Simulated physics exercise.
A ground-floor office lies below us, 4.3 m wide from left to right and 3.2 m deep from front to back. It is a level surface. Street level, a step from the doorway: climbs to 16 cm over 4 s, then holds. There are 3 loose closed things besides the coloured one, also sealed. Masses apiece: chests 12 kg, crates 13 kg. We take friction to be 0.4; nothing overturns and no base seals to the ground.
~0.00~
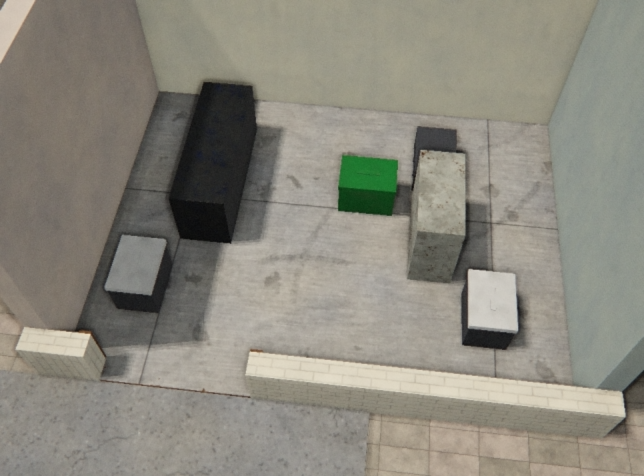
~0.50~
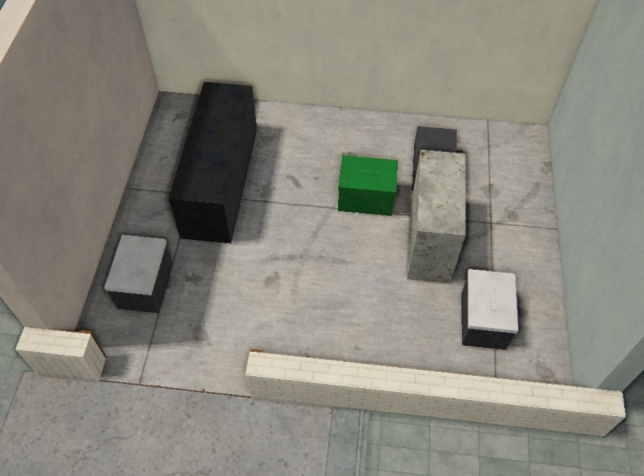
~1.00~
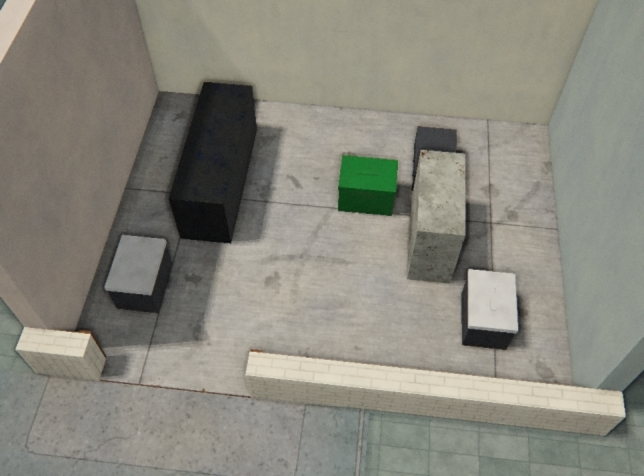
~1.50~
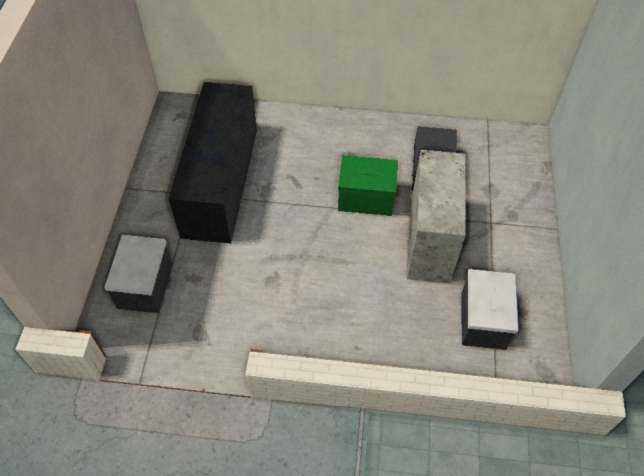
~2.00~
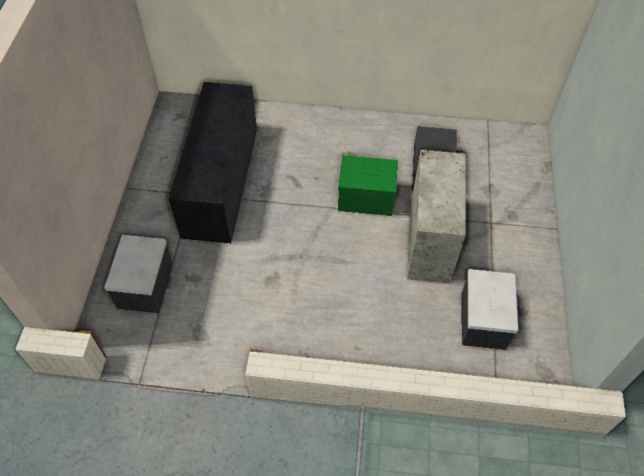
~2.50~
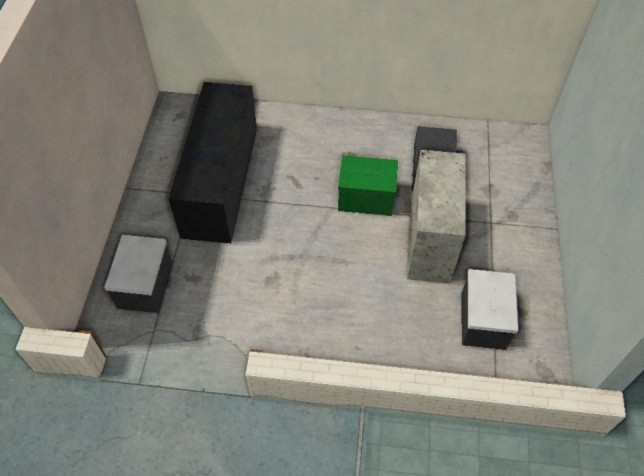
Shallow, blue-green water spreads over the tiles and grey pavement outside a low cream wall, shrinking the dry patch near the doorway until it is covered. It then creeps just through the gap onto the room's concrete floor, while the green chest, the grey boxes and the tall dark block stay still.
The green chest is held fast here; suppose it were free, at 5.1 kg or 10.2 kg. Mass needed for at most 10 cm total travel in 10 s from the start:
Neither.
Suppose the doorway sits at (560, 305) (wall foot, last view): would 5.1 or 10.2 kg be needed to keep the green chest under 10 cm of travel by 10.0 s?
Under that change the small mass suffices.
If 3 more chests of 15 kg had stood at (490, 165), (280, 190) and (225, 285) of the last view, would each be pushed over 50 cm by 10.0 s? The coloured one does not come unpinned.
Answer by position: Inside the range; inside the range; outside the range.
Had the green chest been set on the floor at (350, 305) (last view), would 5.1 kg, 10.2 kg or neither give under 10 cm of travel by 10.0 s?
Outcome - success with heavier only.
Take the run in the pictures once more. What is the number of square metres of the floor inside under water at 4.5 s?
Somewhere around 4.0 m2, roughly.
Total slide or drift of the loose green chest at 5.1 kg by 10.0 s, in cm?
About 200 cm altogether.
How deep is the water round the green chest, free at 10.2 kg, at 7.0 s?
Something like 7 centimetres.
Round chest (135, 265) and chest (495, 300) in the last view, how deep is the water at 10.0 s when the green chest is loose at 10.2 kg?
First about 11 cm, second about 1 cm.
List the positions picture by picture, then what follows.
In the first picture, the green chest at (369, 173) rests on the ground; 0.0 m2 under water; 0 of 4 have shifted.
In the second picture, the green chest at (369, 173) rests on the ground; 0.0 m2 under water; 0 of 4 have shifted.
In the third picture, the green chest at (369, 173), on the bottom; water covers 0.0 m2; 0 of 4 have shifted.
In the fourth picture, the green chest at (369, 173), on the bottom; water covers 0.0 m2; 0 of 4 have shifted.
In the fifth picture, the green chest at (369, 173), on the bottom; water covers 0.0 m2; 0 of 4 have shifted.
In the sixth picture, the green chest at (369, 173), on the bottom; 0.3 m2 under water; 0 of 4 have shifted.
After 3.5 s the green chest would be 0 cm from its start with 5.1 kg and 0 cm from its start with 10.2 kg; 0 cm of water round it then.
After 4.5 s the green chest would be 0 cm from its start with 5.1 kg and 0 cm from its start with 10.2 kg; 0 cm of water round it then.
After 7.0 s the green chest would be 96 cm from its start with 5.1 kg and 94 cm from its start with 10.2 kg; 7 cm of water round it then.
After 10.0 s the green chest would be 132 cm from its start with 5.1 kg and 184 cm from its start with 10.2 kg; 7 cm of water round it then.
